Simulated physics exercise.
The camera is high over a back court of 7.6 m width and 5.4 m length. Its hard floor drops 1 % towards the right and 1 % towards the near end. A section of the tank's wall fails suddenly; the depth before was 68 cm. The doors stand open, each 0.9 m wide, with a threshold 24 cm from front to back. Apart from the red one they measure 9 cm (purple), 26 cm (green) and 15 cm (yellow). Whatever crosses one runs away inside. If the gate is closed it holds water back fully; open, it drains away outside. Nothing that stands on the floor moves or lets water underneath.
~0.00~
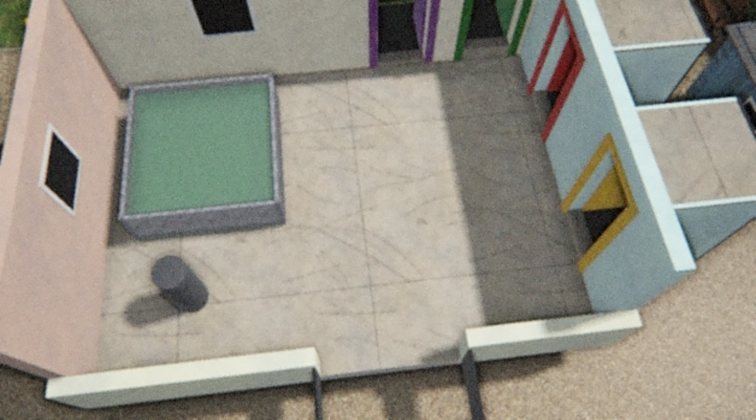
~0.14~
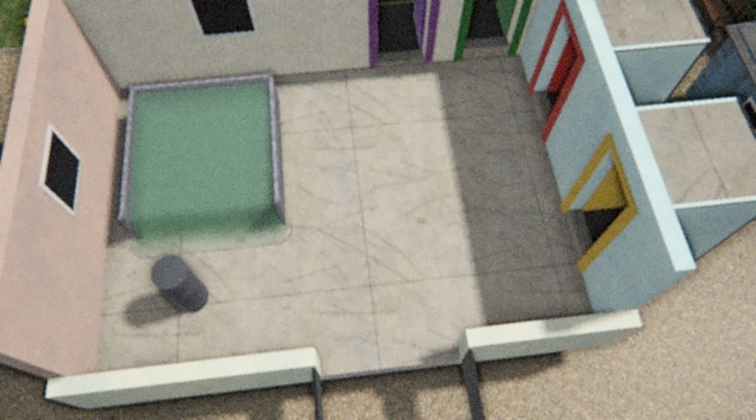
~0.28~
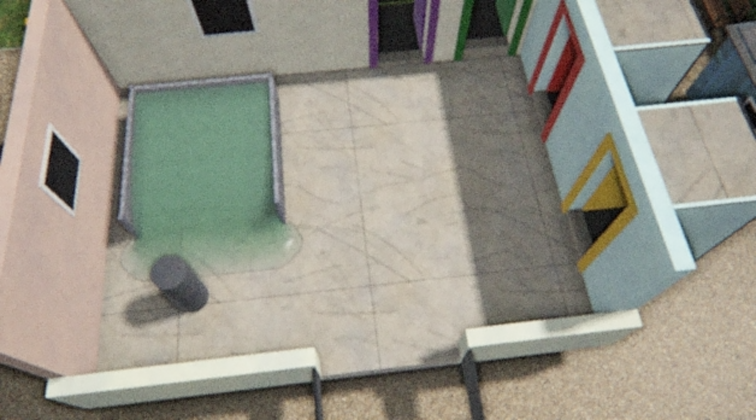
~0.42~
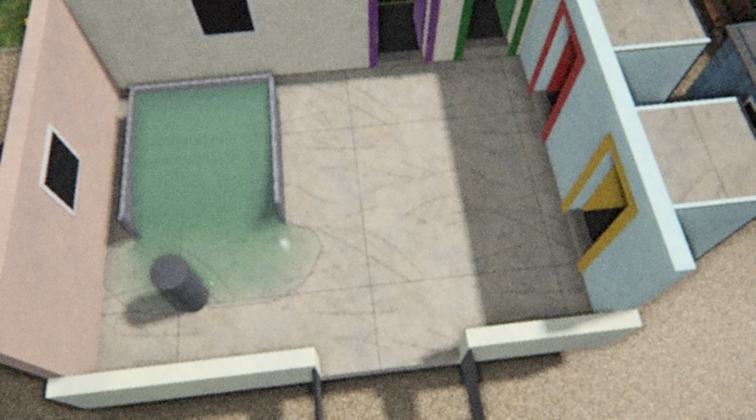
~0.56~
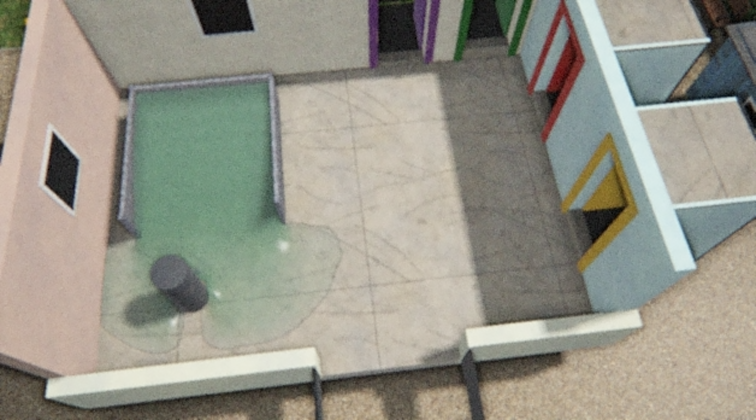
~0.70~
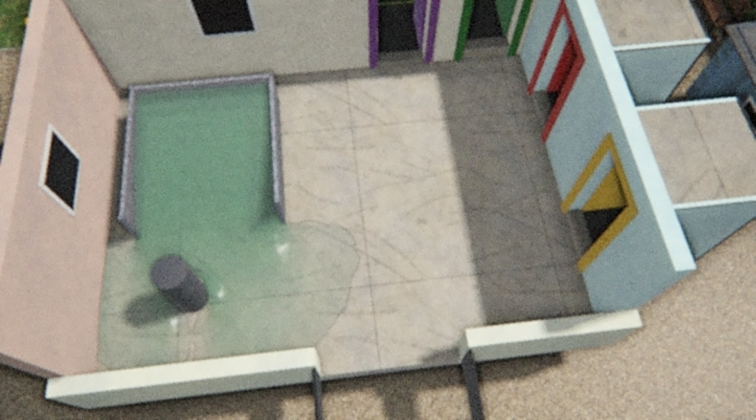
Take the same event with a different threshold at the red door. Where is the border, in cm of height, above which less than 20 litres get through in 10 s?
About 8 cm.
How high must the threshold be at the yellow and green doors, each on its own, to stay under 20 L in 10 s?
About 17 cm at yellow and 14.5 cm at green.
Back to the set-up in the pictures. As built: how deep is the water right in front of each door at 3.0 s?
In cm: Purple 0, green 0, red 0, yellow 0.
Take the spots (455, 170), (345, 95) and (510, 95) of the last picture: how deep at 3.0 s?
Roughly 0, 0 and 0 cm, in turn.
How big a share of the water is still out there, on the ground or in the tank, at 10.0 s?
Some 76 per cent remains.
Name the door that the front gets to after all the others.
It is the purple one.
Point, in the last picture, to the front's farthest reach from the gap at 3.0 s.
Near (596, 327).
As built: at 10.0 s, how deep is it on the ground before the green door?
About 11.0 cm.
After 1.4 s water covers 25 % of the floor, deepest (52 cm) near (98, 361); it has not reached the red door.
After 3.0 s water covers 40 % of the floor, deepest (38 cm) near (196, 315); it has not reached the red door.
After 10.0 s water covers 95 % of the floor, deepest (16 cm) near (543, 140); 13 cm at the red door, 3 litres in over its 13 cm threshold.
At the red door as built, the water arrived by 4.5 s and peaked near 15 cm at 9.6 s.
Run again over the same 10 s with other heights there, 29 litres in over 7 cm, 10 litres over 10 cm. The limit of 20 litres is kept from about 8 cm up.
